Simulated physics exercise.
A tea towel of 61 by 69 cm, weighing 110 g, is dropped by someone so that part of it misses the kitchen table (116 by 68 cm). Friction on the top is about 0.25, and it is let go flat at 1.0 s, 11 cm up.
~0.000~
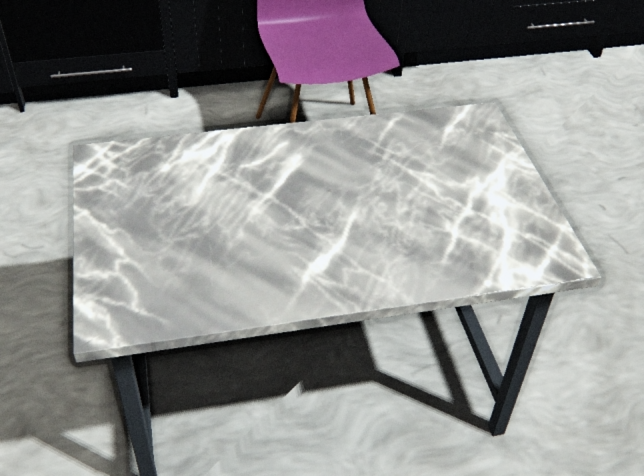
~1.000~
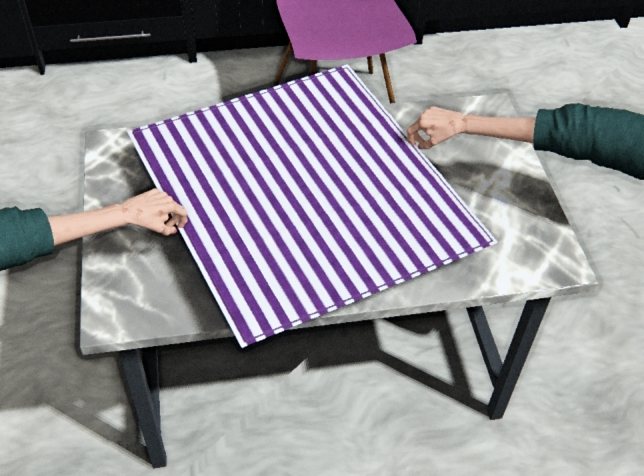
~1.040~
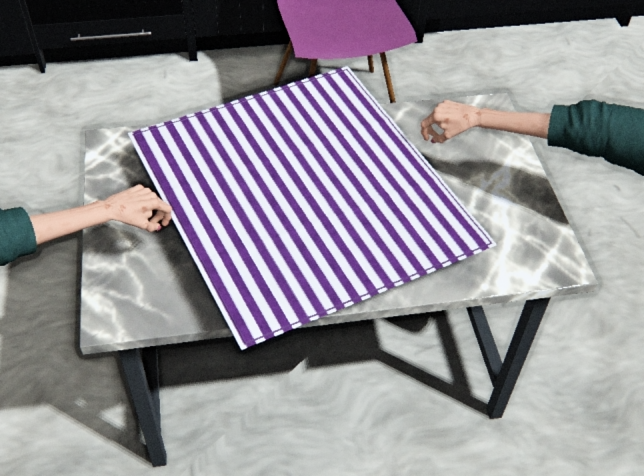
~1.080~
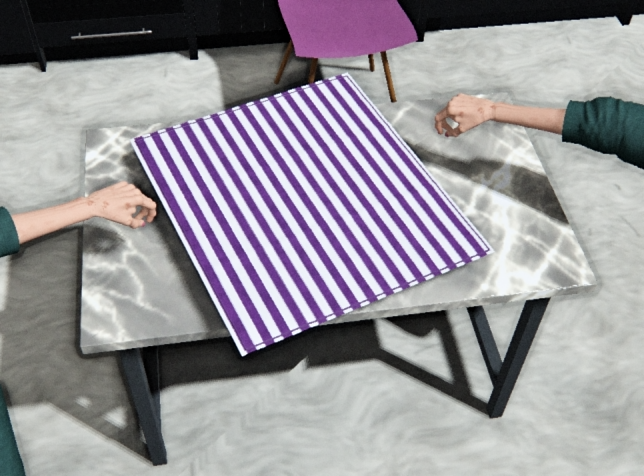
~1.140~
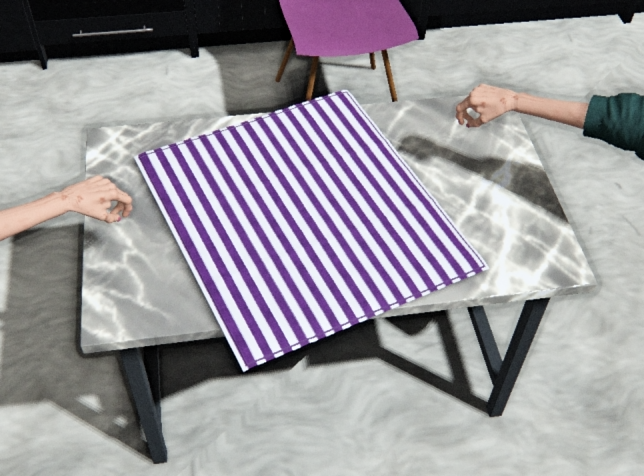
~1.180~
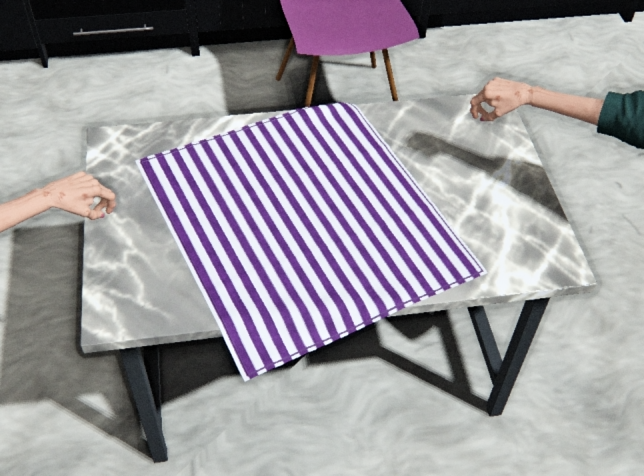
Two arms in dark green sleeves reach in from the left and right over a grey marble-patterned kitchen table with dark legs, seen from above at an angle. A purple-and-white striped tea towel appears between the hands, set askew with its near corner past the table's front edge, and a purple chair stands behind. The hands draw apart as the towel sinks slightly, its edges softening.
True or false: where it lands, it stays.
True.
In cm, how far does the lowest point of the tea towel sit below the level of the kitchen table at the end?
Around 12 centimetres.
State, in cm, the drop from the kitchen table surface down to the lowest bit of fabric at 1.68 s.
12 cm, approximately.
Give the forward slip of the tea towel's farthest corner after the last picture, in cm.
I'd put it at close to 0 cm.
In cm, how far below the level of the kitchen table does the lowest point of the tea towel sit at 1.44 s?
About 10 cm.
By 1.4 s, 90 % of the tea towel is still over the top.
By 1.7 s, 90 % of the tea towel is still over the top.
By 1.9 s, 90 % of the tea towel is still over the top.
By 2.2 s, 90 % of the tea towel is still over the top.
By 4.4 s, 90 % of the tea towel is still over the top.
